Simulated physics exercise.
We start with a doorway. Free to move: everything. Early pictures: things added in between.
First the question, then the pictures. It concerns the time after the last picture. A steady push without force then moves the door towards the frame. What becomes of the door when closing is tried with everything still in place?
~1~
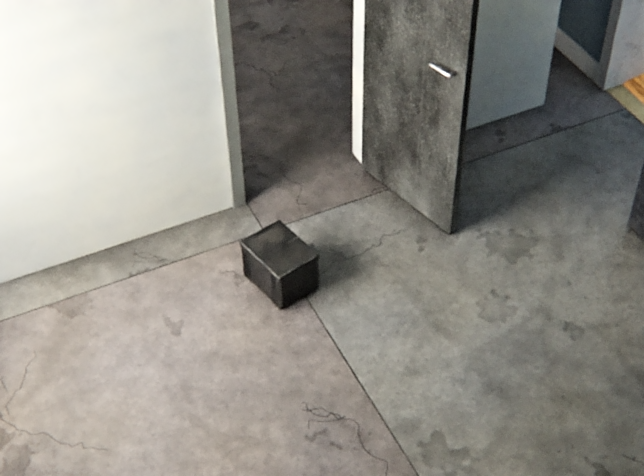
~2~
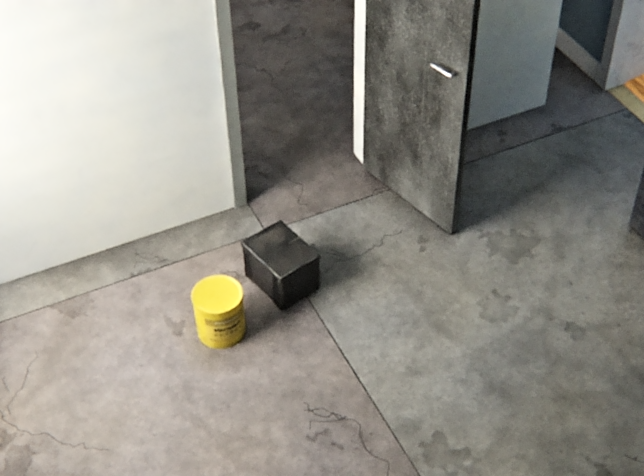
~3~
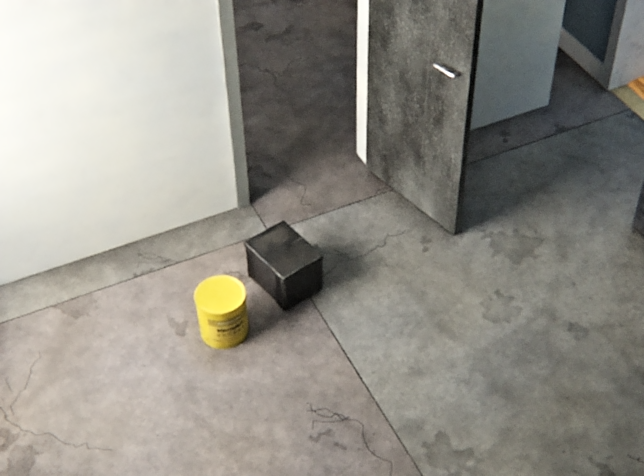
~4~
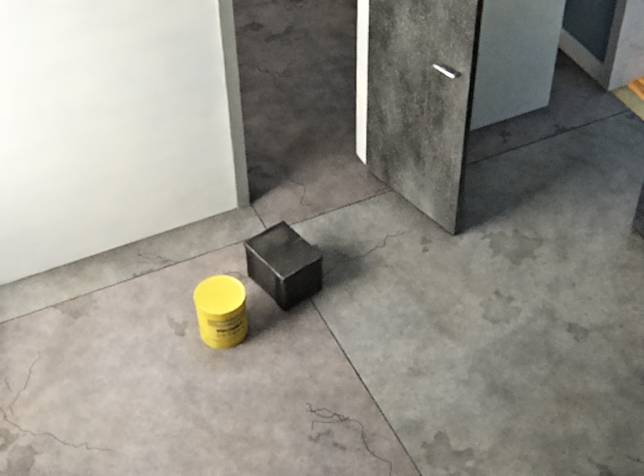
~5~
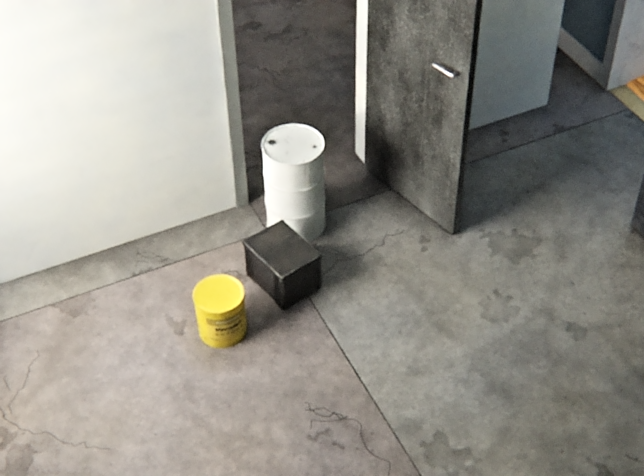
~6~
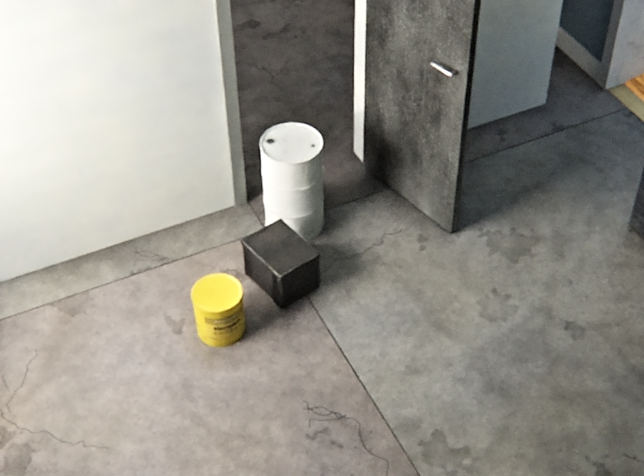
The attempt is thwarted.
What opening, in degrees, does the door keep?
The door ends up some 40° open.
Then, 0.90 s after the last picture, open by 84°.
Then, 1.60 s after the last picture, open by 60°.
At rest, open by 40°; all 3 in place. Seen from the same camera at the end, white drum near (291, 183).
